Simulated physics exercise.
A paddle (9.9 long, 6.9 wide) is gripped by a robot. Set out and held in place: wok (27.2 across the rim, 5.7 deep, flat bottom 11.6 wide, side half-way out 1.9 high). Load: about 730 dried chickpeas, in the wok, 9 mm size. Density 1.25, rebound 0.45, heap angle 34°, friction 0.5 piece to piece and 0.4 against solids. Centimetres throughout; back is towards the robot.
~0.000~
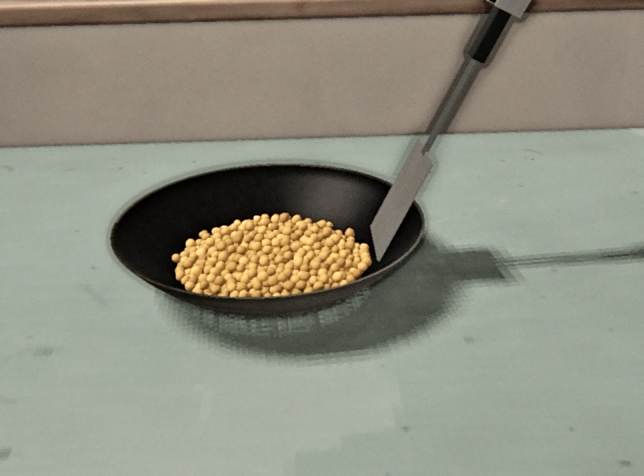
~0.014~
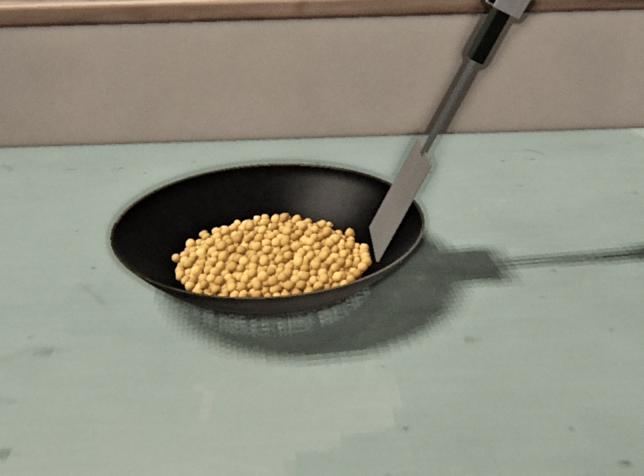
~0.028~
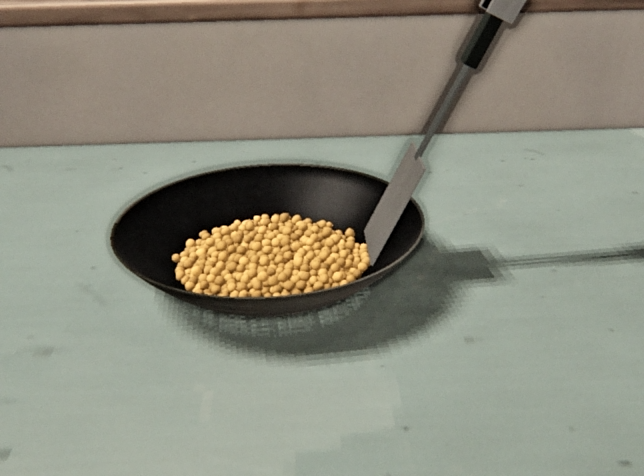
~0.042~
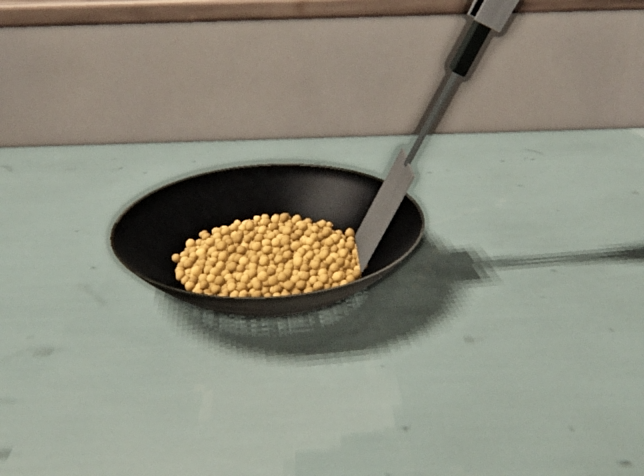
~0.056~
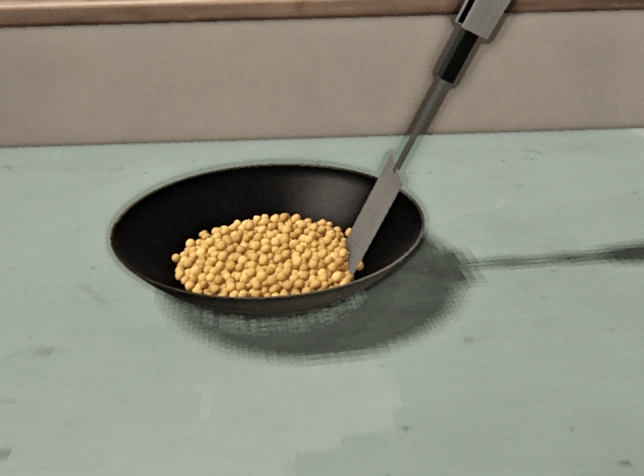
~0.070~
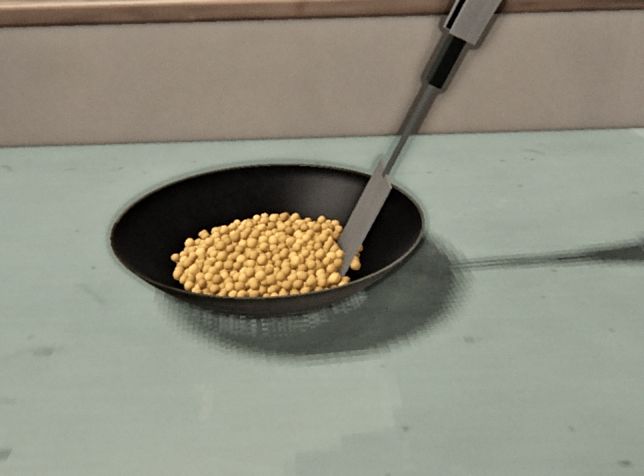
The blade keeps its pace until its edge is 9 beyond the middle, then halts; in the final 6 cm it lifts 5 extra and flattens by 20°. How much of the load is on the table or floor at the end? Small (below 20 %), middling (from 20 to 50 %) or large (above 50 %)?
Answer: Small; below 20 % of the dried chickpeas finish on the table or floor.
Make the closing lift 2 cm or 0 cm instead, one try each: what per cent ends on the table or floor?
About 15 and 10 per cent.
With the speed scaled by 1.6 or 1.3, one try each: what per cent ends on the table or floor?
About 20 and 15 per cent.
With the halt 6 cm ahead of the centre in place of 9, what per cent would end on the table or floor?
In that case some 0 per cent.
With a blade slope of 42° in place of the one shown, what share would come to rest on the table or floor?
Then about 15 per cent.
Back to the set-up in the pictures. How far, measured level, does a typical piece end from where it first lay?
About 4 cm.
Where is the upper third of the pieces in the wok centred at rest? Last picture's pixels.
Near (183, 253).
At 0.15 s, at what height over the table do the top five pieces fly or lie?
Some 6 cm.
After 0.15 s, sloping 64°, highest piece 8 above the table; 733 in the wok.
After 0.23 s, sloping 58°, highest piece 10 above the table; 733 in the wok.
After 0.47 s, sloping 44°, highest piece 6 above the table; 652 in the wok, 45 on the table or floor, 36 on the blade or in flight.
After 1.52 s, sloping 44°, highest piece 5 above the table; 652 in the wok, 81 on the table or floor.
At rest, 652 in the wok, 81 on the table or floor. That is 11 % on the table or floor.
